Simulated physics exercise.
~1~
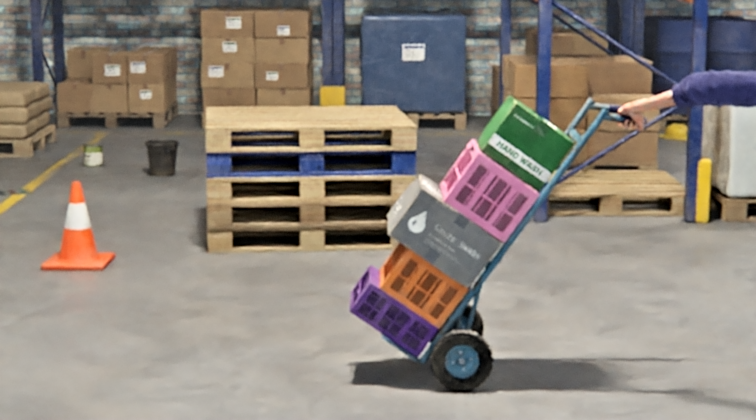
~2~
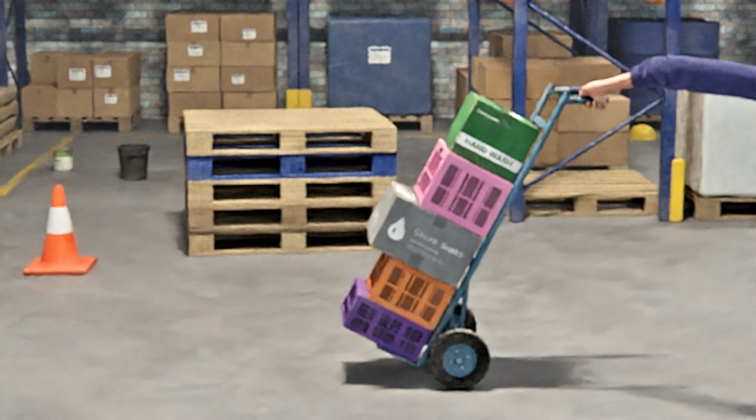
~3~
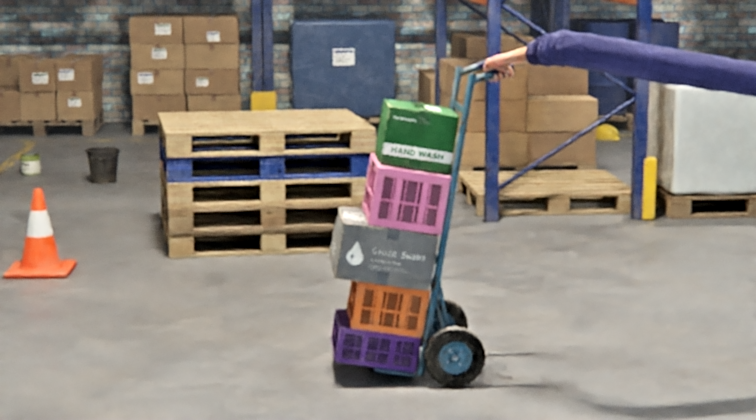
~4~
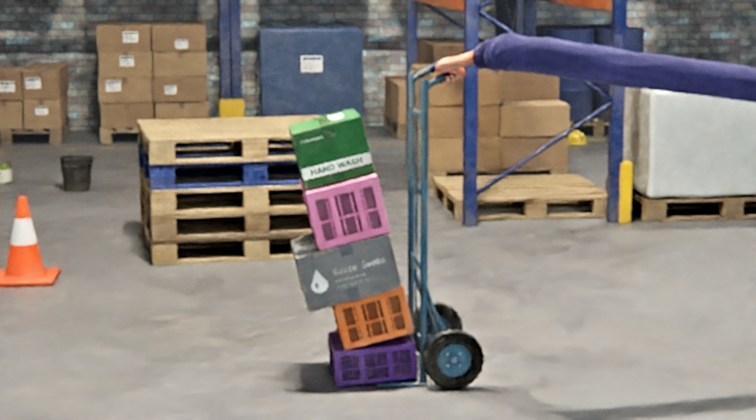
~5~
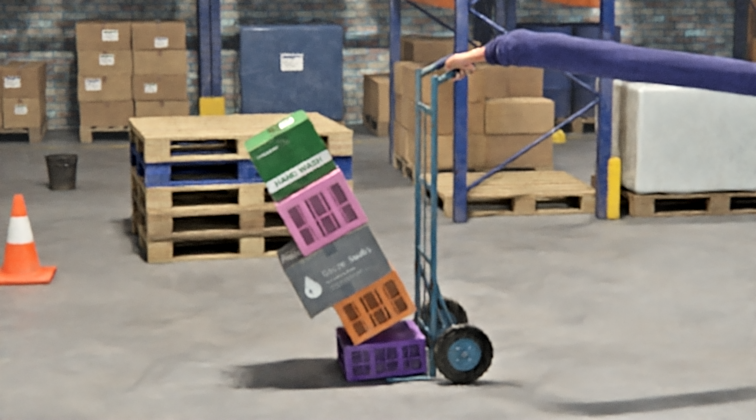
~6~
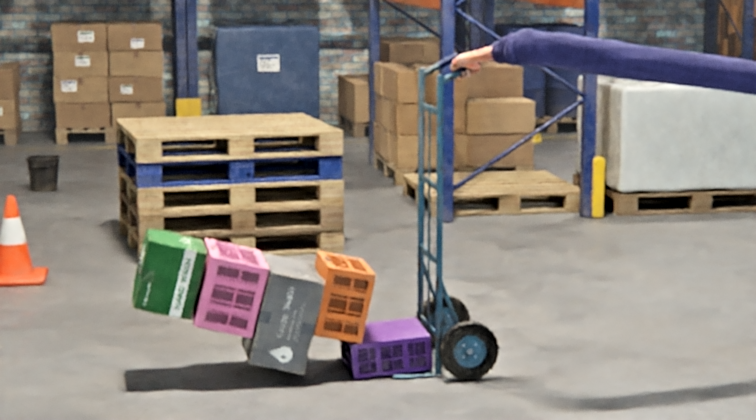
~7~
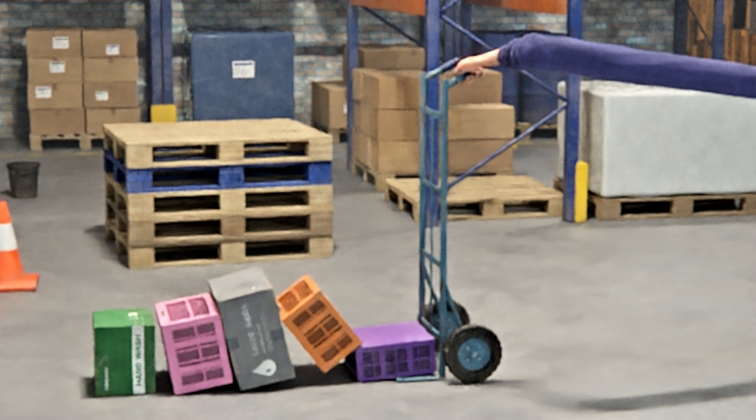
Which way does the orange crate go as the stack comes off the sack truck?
The orange crate moves to the left, tipping over away from the truck's upright frame.
